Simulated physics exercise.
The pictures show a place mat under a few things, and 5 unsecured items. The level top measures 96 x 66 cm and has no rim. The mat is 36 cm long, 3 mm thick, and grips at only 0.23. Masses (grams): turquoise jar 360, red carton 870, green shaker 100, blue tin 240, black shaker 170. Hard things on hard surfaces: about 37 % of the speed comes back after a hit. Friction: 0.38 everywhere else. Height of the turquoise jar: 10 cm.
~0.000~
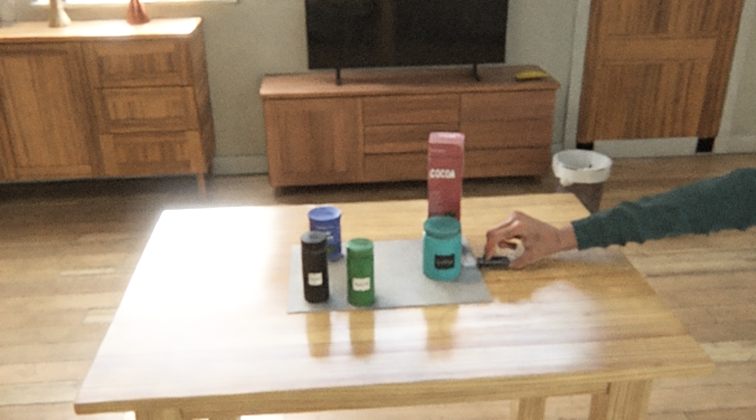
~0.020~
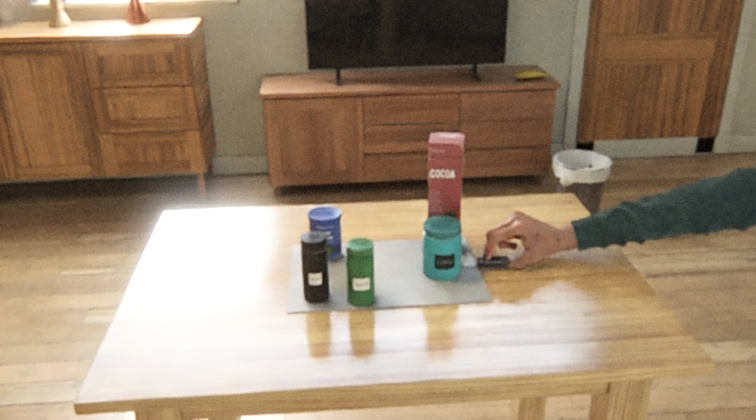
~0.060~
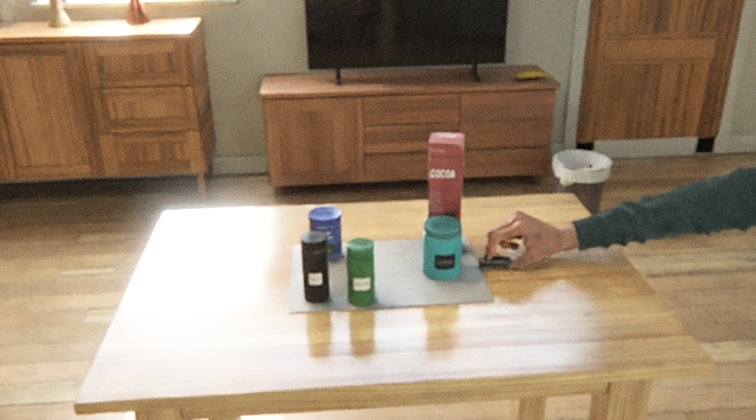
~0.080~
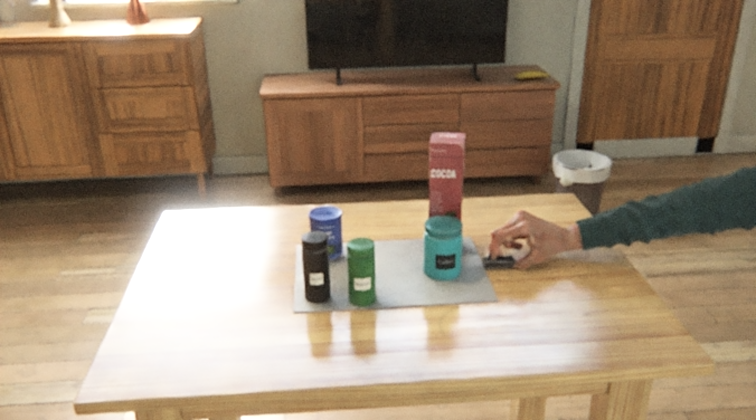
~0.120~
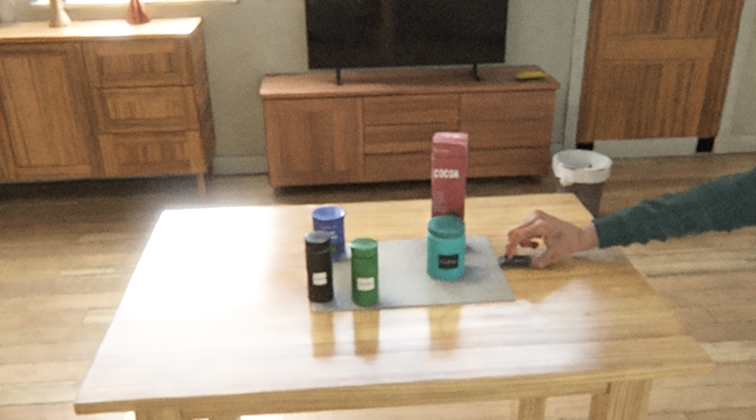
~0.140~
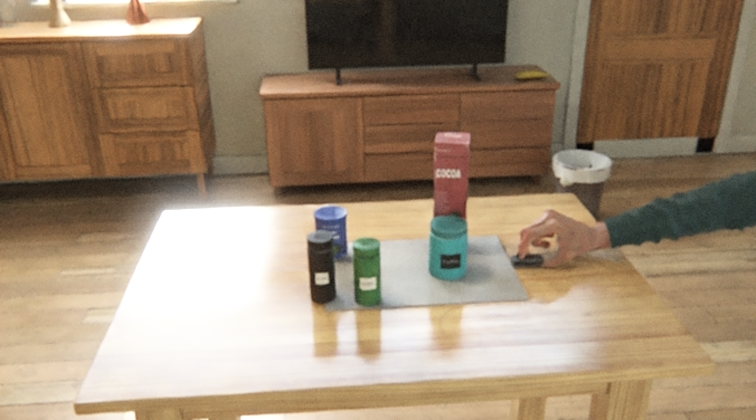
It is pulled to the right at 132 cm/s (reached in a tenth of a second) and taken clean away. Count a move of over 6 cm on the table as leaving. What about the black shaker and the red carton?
The black shaker keeps its place, the red carton ends elsewhere.
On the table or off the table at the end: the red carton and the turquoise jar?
The red carton ends off the table; the turquoise jar ends off the table.
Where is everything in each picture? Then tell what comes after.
In the first frame, 0 cm of pull; black shaker (315, 267); red carton (445, 195).
In the second frame, 0 cm of pull; blue tin (325, 234); turquoise jar (442, 248).
In the third frame, 0 cm of pull; green shaker (361, 272); blue tin (325, 234).
In the fourth frame, 1 cm of pull; turquoise jar (443, 248); green shaker (362, 272).
In the fifth frame, 4 cm of pull; blue tin (329, 234); turquoise jar (446, 248).
In the sixth frame, 7 cm of pull; black shaker (321, 267); red carton (451, 194).
After 0.54 s, 59 cm of pull; red carton leaning 5° near (583, 189); black shaker slid 3 cm near (330, 268); turquoise jar slid 27 cm.
After 1.04 s, 88 cm of pull; turquoise jar and red carton now off the table; black shaker slid 2 cm near (329, 268); green shaker slid 5 cm.
By the end (1.4 s), off the table, turquoise jar and red carton; the other 3 in place, give or take 6 cm. Seen from the same camera at the end, black shaker near (329, 268).
